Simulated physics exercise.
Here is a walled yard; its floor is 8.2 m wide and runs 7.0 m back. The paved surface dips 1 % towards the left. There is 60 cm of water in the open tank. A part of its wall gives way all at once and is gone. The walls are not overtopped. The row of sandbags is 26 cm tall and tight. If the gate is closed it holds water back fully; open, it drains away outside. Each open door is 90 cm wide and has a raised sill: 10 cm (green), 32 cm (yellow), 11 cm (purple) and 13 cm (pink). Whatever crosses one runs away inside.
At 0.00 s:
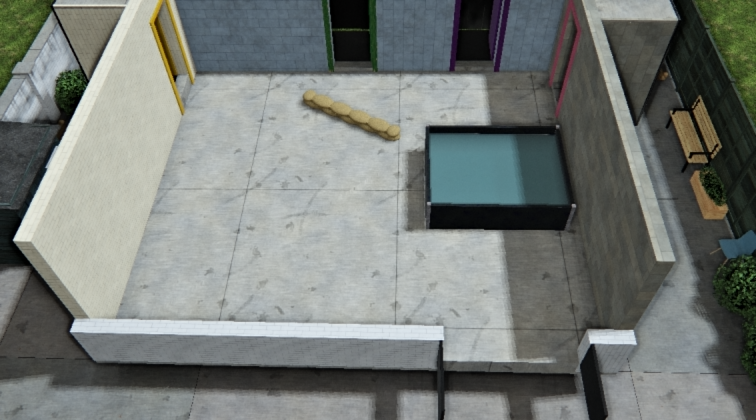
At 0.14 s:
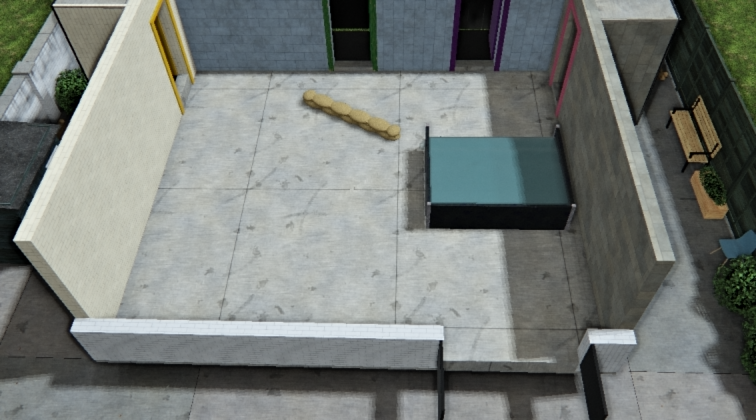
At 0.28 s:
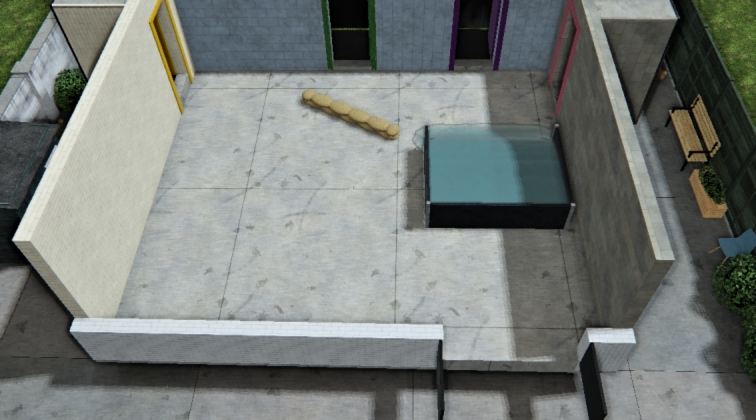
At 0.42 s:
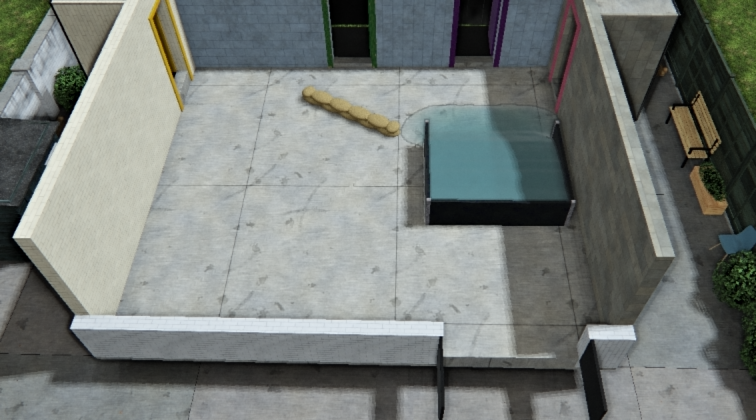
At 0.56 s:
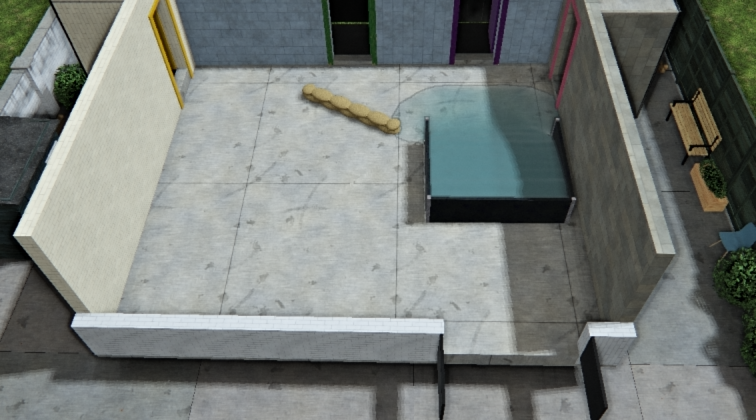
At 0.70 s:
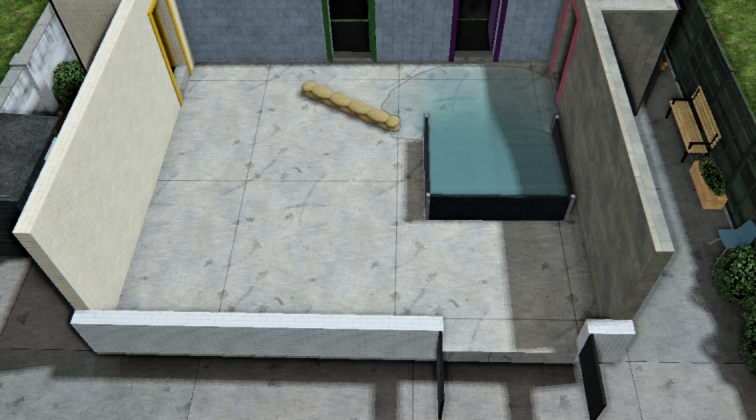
Water spreading across the paved floor of a walled yard from the open tank after its far side suddenly disappears.
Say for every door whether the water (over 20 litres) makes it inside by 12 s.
The water let in: At the green door it exceeds the limit; at the yellow door it does not reach the limit; at the purple door it passes the limit; at the pink door it goes over the limit.
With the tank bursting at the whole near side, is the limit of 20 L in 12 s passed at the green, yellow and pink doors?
Against that limit: Green not over, yellow below, pink under.
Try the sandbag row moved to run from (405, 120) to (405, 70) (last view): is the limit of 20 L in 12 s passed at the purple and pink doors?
Against that limit: Purple past it, pink above.
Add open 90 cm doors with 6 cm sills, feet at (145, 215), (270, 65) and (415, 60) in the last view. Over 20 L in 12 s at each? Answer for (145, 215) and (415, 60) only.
In turn: Under, over.
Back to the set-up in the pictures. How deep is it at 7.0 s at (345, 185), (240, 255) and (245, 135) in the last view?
About 1, 0 and 2 cm.
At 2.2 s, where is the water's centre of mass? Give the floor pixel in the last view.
Around (475, 120).
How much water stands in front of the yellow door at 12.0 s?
Roughly 9.0 cm deep.
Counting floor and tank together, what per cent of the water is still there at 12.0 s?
Some 80 per cent remains.
After 1.4 s water covers 20 % of the floor and is deepest (42 cm) near (544, 65); green door not reached, yellow door not reached, purple door 33 cm at the sill, 79 L in, pink door 14 cm at the sill, 0 L in.
After 2.2 s water covers 20 % of the floor and is deepest (39 cm) near (466, 70); green door 15 cm at the sill, 1 L in, yellow door not reached, purple door 38 cm at the sill, 236 L in, pink door 21 cm at the sill, 6 L in.
After 3.5 s water covers 30 % of the floor and is deepest (24 cm) near (337, 98); green door 12 cm at the sill, 10 L in, yellow door 12 cm at the sill, 0 L in, purple door 23 cm at the sill, 400 L in, pink door 21 cm at the sill, 69 L in.
After 7.0 s water covers 55 % of the floor and is deepest (17 cm) near (191, 76); green door 14 cm at the sill, 49 L in, yellow door 16 cm at the sill, 0 L in, purple door 7 cm at the sill, 439 L in, pink door 6 cm at the sill, 87 L in.
After 12.0 s water covers 75 % of the floor and is deepest (10 cm) near (109, 332); green door 8 cm at the sill, 60 L in, yellow door 9 cm at the sill, 0 L in, purple door 7 cm at the sill, 439 L in, pink door 7 cm at the sill, 87 L in.
